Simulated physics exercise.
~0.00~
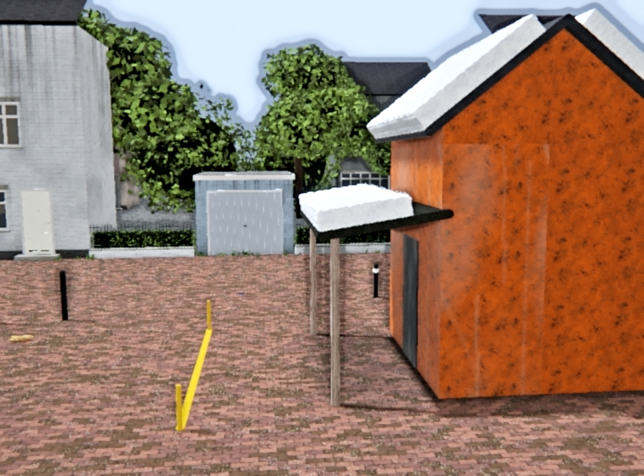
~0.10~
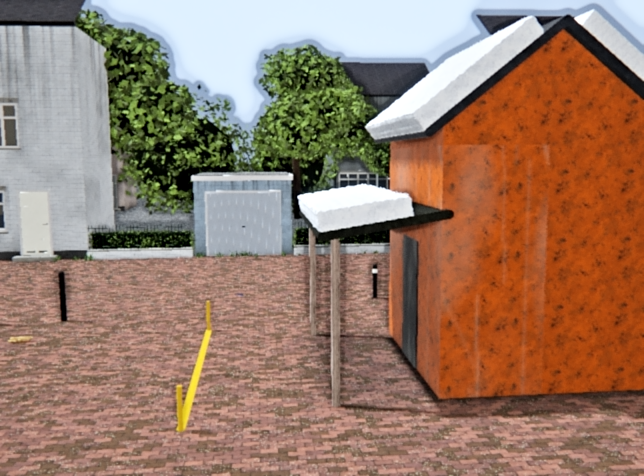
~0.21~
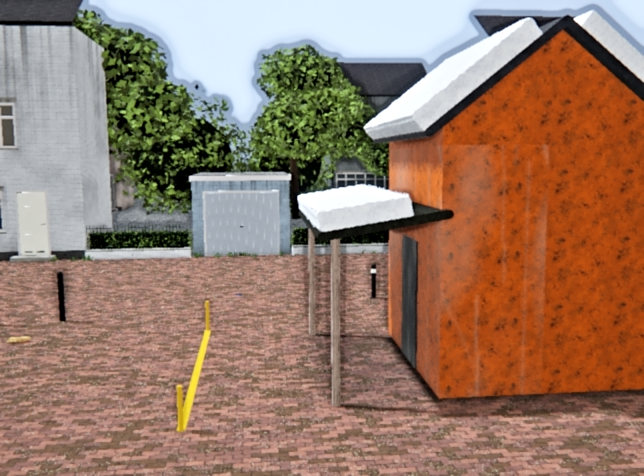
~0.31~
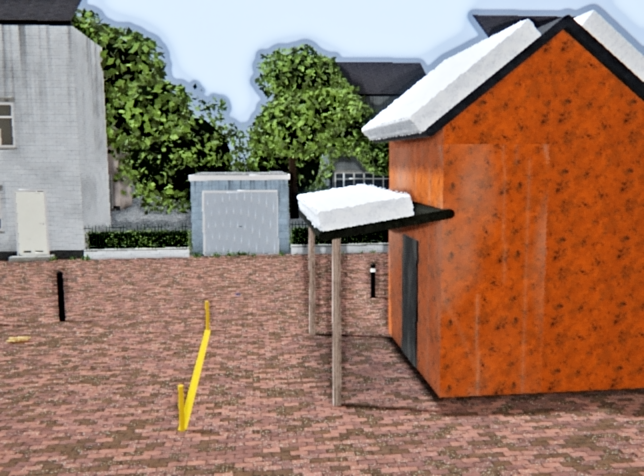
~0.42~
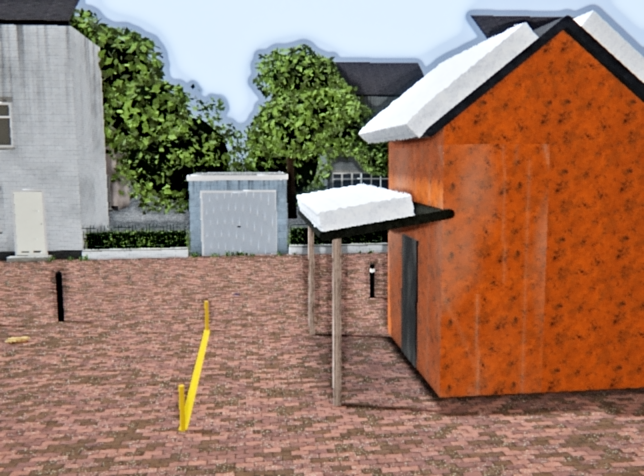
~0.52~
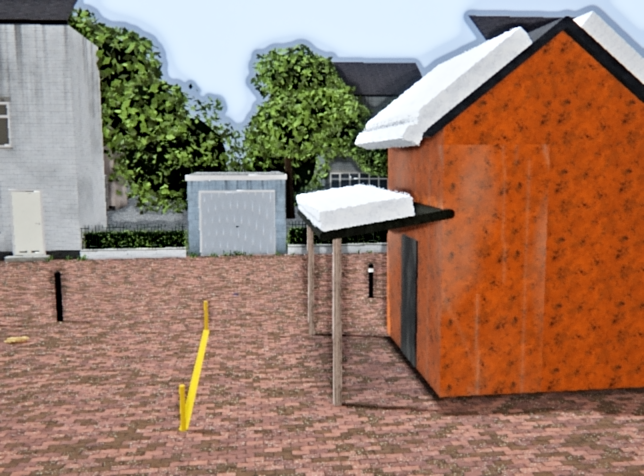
On a brick-paved yard with a yellow barrier, an orange building carries thick white snow on its steep roof and lower lean-to; the upper snow slides slightly down to the left, extending a little past the roof's edge.
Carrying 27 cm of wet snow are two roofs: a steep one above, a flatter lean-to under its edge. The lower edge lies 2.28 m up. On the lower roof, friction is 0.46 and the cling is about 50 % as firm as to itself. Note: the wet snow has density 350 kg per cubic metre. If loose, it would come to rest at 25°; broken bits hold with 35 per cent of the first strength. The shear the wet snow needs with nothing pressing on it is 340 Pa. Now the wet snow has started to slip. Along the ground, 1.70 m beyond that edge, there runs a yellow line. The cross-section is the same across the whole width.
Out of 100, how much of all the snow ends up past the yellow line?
About 8 %.
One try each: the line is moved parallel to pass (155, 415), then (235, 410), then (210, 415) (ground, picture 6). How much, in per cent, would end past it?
Respectively about 4 in a hundred, 20 in a hundred and 14 in a hundred.
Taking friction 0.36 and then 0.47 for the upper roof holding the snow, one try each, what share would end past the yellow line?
Respectively near 25 % and near 16 %.
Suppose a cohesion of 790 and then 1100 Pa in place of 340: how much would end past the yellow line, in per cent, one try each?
Try one gives 0 per cent, try two gives 0 per cent.
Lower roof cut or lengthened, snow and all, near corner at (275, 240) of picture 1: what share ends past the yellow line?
It would come to roughly 2 percent.
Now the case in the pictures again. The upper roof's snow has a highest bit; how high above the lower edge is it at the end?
I'd put it at around 0.6 m up.
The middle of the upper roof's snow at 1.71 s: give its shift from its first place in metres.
Distance from start: Around 2.0 m.
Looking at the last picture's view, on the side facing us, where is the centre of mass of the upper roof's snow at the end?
(298, 306).
By 1.07 s, none is below the lower edge and 0 % is past the line.
By 1.71 s, none is below the lower edge and 0 % is past the line.
By 2.36 s, 34 % is below the lower edge and 0 % is past the line.
By 3.00 s, 45 % is below the lower edge and 8 % is past the line.
By 3.60 s, at the end, 45 % is below the lower edge and 8 % is past the line.
